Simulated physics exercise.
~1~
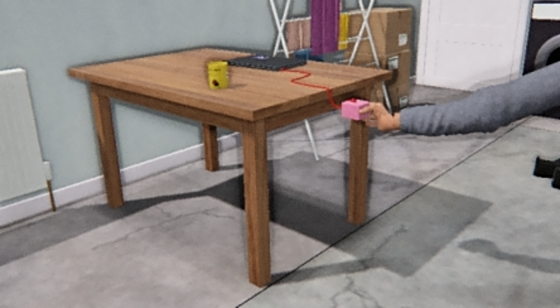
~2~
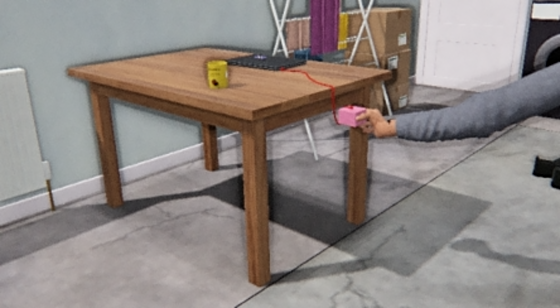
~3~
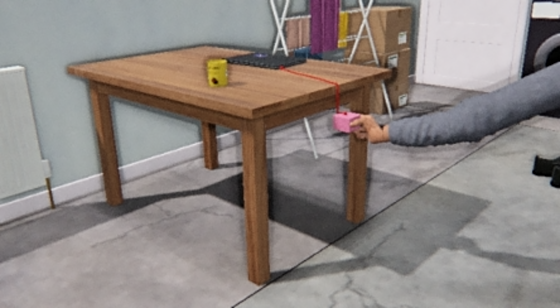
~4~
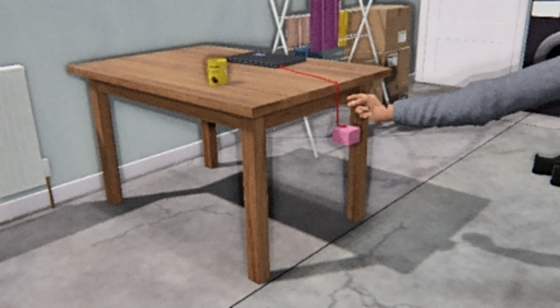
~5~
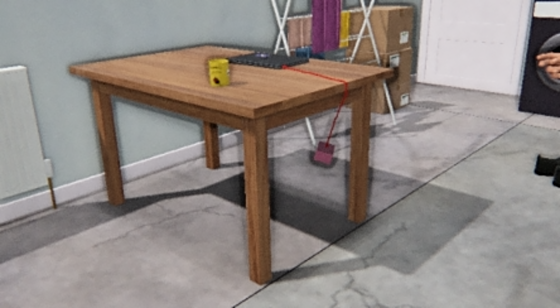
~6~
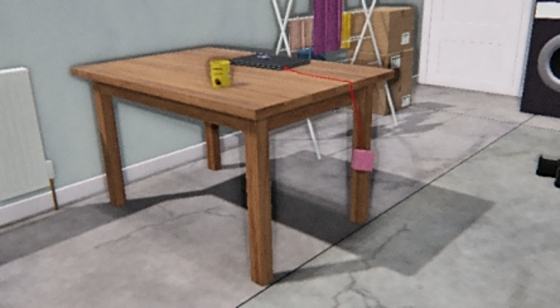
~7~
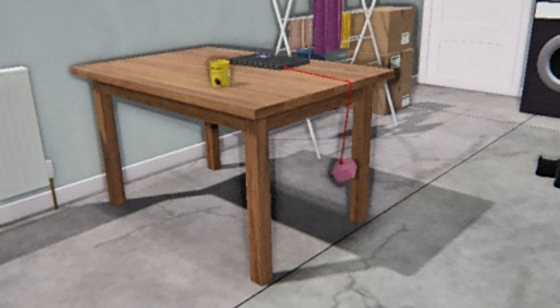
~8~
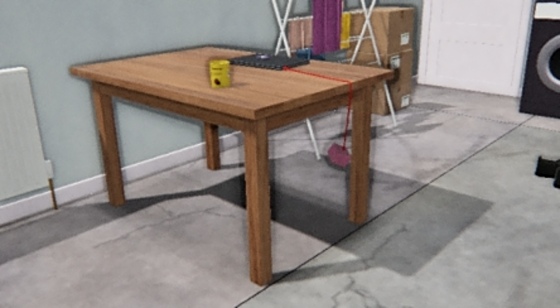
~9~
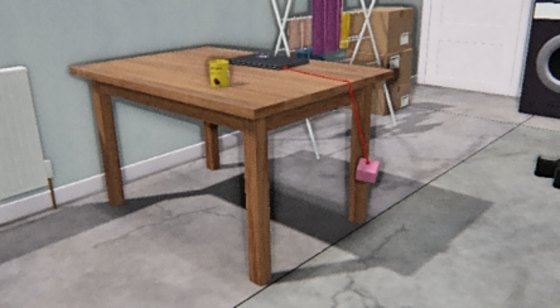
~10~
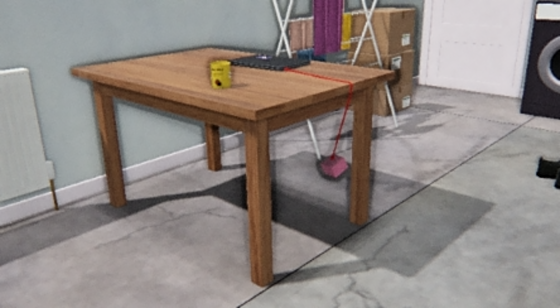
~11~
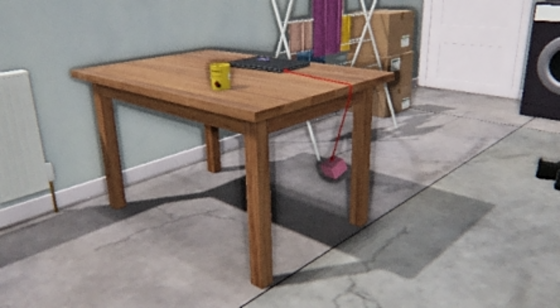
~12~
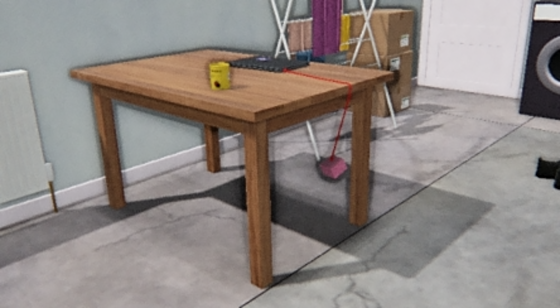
In this clip, a hand holds a pink block on a red shoelace beside a wooden table carrying a grey laptop and a yellow cup, then lets go and withdraws. The block swings and turns below the table edge and ends up dangling, while the laptop and cup stay in place.
